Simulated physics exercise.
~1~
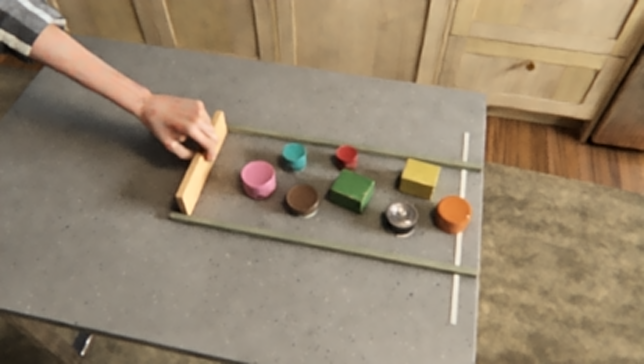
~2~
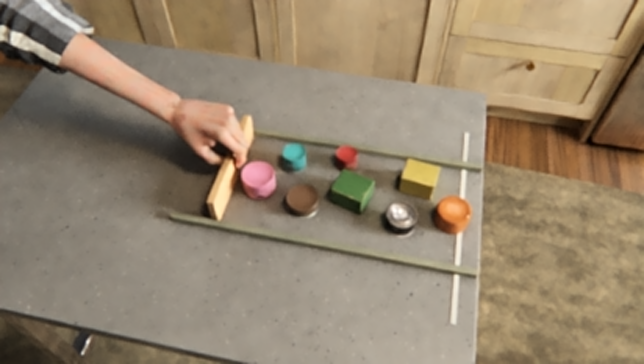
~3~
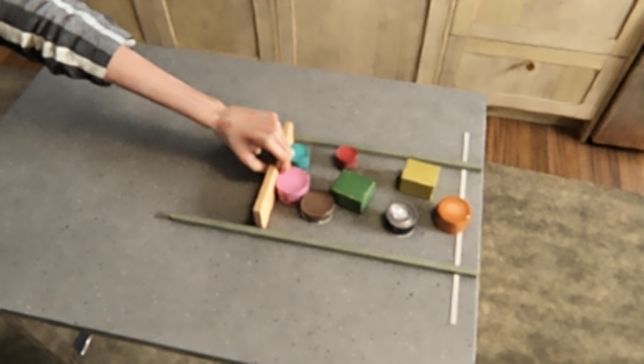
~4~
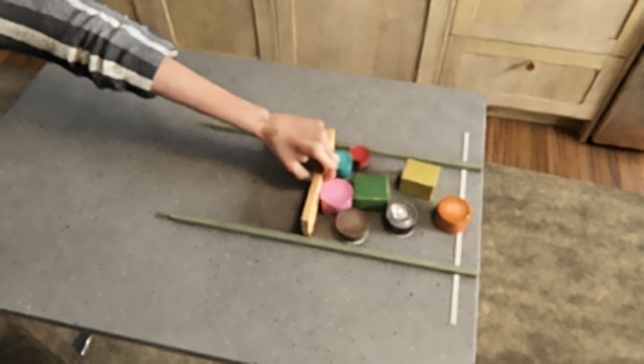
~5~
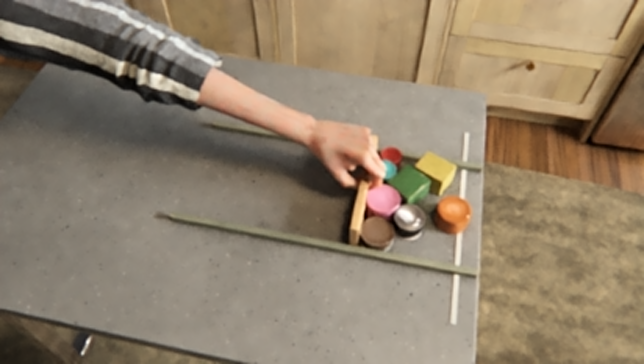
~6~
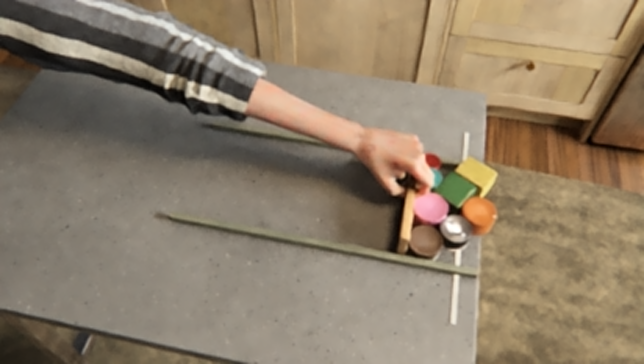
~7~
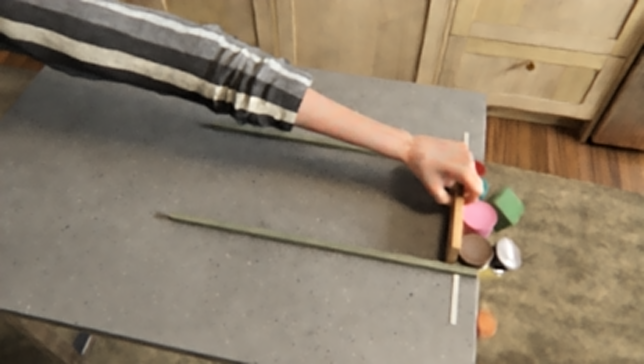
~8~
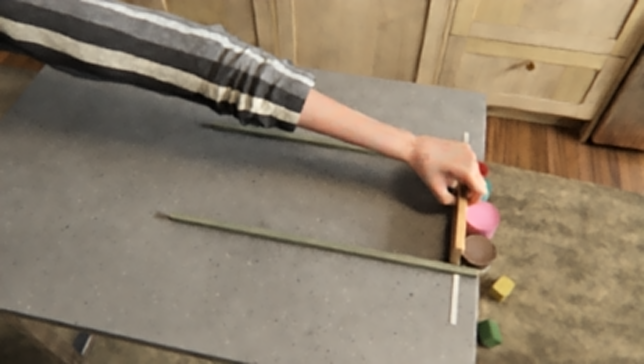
On a grey tabletop, a hand sliding a wooden board between rails, pushing small colourful objects rightward until several drop off the edge.
